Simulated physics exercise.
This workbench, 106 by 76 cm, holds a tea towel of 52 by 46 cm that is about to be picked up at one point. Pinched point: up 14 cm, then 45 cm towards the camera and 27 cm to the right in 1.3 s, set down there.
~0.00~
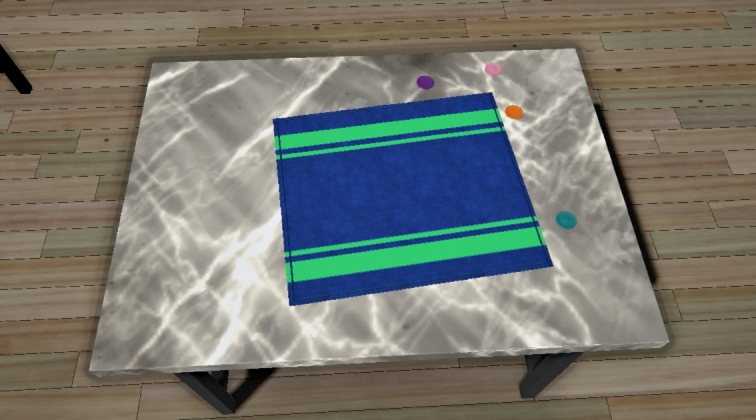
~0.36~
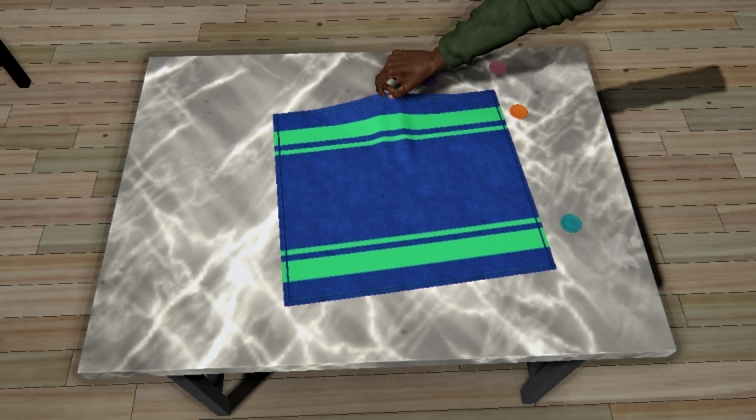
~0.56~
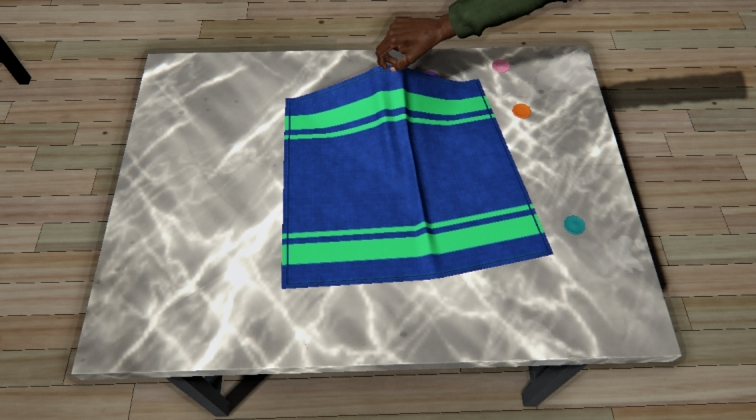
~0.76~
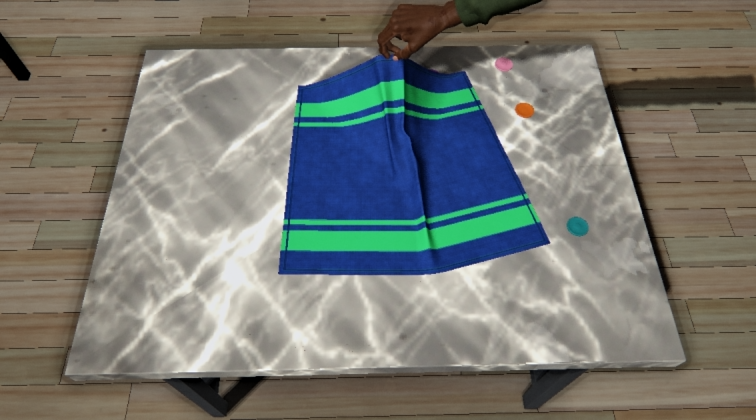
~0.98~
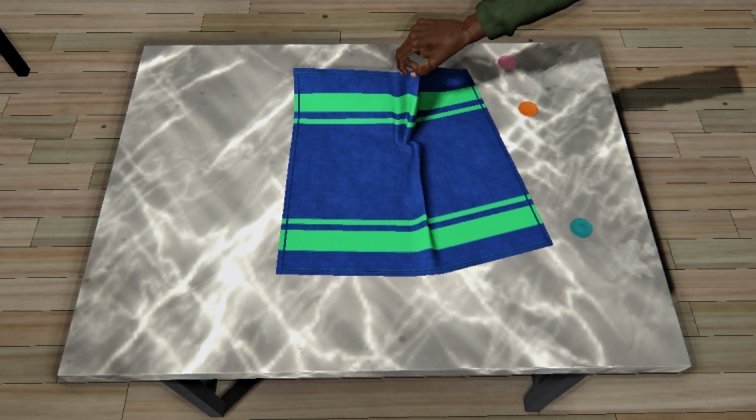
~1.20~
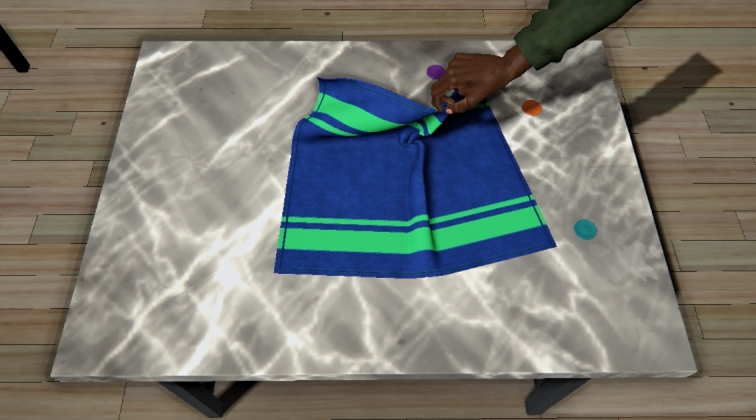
A hand in a green sleeve reaches over a pale, marbled workbench on a plank floor, seen from above at an angle. A blue tea towel with green stripes lies mid-table, with purple and pink buttons beyond it, an orange cap and teal disc rightward. The hand pinches the far edge, lifts it into folds, drawing the cloth away, then pulls back toward the near right as the view shifts slightly.
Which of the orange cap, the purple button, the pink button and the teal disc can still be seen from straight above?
In order: The orange cap stays uncovered; the purple button remains in the open; the pink button still shows; the teal disc ends under the cloth.
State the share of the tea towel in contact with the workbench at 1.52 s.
Share in contact: Around 45 %.
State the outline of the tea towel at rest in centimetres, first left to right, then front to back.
Some 58 cm across and 30 cm deep.
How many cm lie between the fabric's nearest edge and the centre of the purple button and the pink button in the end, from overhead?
About 30 cm, 29 cm.
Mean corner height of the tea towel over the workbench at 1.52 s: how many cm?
Mean corner height at that time: Approx. 0 cm.
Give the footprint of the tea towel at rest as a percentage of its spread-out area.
Some 40 per cent.
By 1.5 s, 45 % of it is down, spanning 53 by 36 cm, above no small thing.
By 1.9 s, 40 % of it is down, spanning 57 by 29 cm, above teal disc.
By 2.2 s, 40 % of it is down, spanning 58 by 29 cm, above teal disc.
By 2.5 s, 45 % of it is down, spanning 59 by 29 cm, above teal disc.
By 3.5 s, 45 % of it is down, spanning 59 by 30 cm, above teal disc.
